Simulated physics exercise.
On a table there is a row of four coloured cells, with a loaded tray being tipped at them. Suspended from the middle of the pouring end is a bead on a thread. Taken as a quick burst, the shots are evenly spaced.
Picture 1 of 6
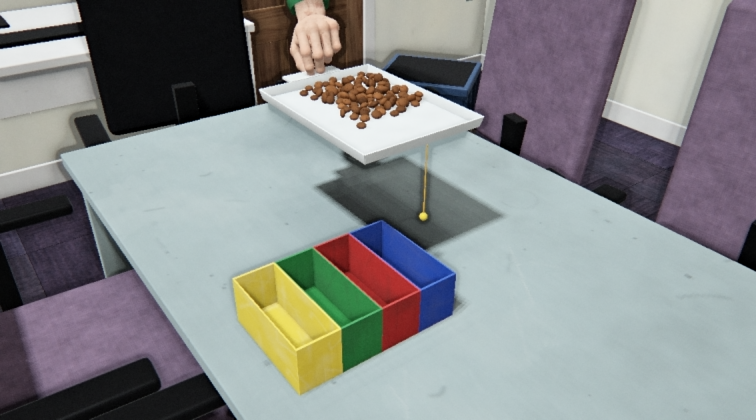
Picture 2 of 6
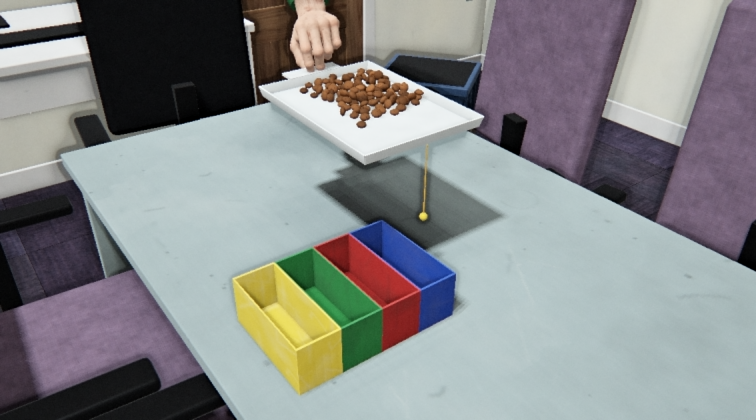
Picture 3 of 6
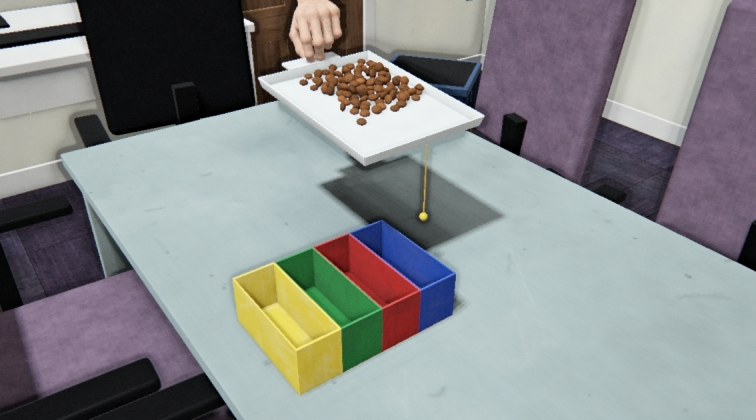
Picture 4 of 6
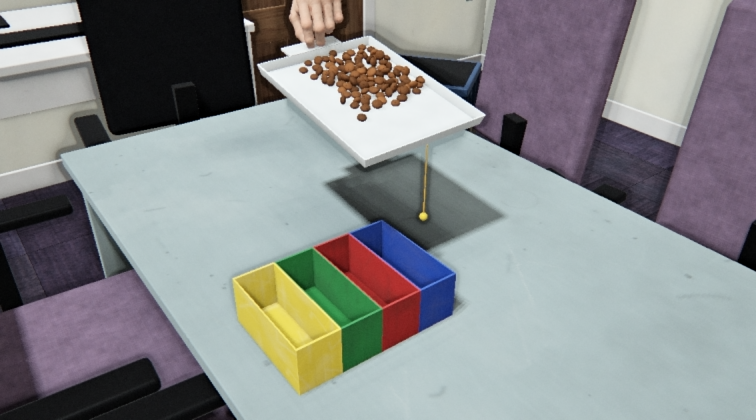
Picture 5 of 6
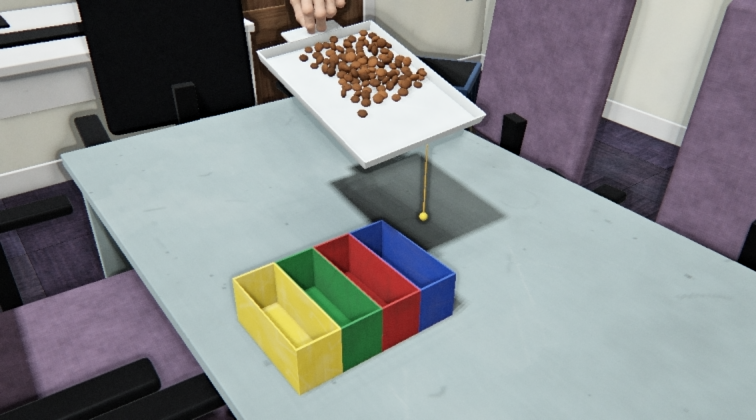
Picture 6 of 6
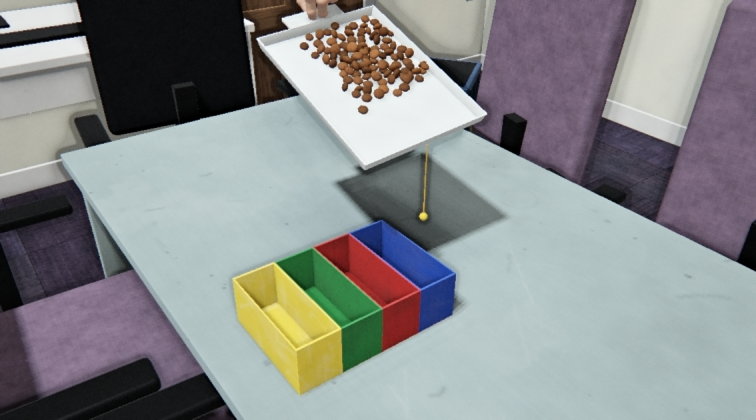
A hand raising the back of a white tray of brown kibble, tilting it steeper above a table with four coloured cells.
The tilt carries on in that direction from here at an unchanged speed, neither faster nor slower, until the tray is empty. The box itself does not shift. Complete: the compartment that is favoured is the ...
... Blue one.
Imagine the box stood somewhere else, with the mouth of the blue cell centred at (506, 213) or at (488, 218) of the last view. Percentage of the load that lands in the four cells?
Roughly 60 per cent, then roughly 80 per cent.
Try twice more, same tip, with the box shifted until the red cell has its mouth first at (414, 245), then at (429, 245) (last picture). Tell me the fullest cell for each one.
Attempt 1 - the green one; attempt 2 - that green cell.
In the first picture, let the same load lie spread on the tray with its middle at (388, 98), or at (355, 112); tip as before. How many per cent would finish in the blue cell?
Around 30 percent the first time and around 50 percent the second time.
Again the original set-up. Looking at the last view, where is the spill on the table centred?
The centre sits close to (460, 286).
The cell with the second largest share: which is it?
Just behind the top cell comes the cell in red.
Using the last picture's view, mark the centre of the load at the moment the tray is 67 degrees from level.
Around (409, 152).
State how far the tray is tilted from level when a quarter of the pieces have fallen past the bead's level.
Tilt: Around 75 degrees.
Shortly afterwards, tray tipped steeply; near two thirds on the tray; only a few in the green cell; near a third falling or outside the box.
Next, tray tipped past a quarter turn; a little on the tray; near a third in the blue cell; near a quarter in the red cell; only a few in the green cell; near a third falling or outside the box.
Some moments later, tray tipped past a quarter turn; near half in the blue cell; near a quarter in the red cell; only a few in the green cell; near a third falling or outside the box.
In the end, tray tipped past a quarter turn; near half in the blue cell; near a quarter in the red cell; only a few in the green cell; none at all in the yellow cell; near a third outside the box.
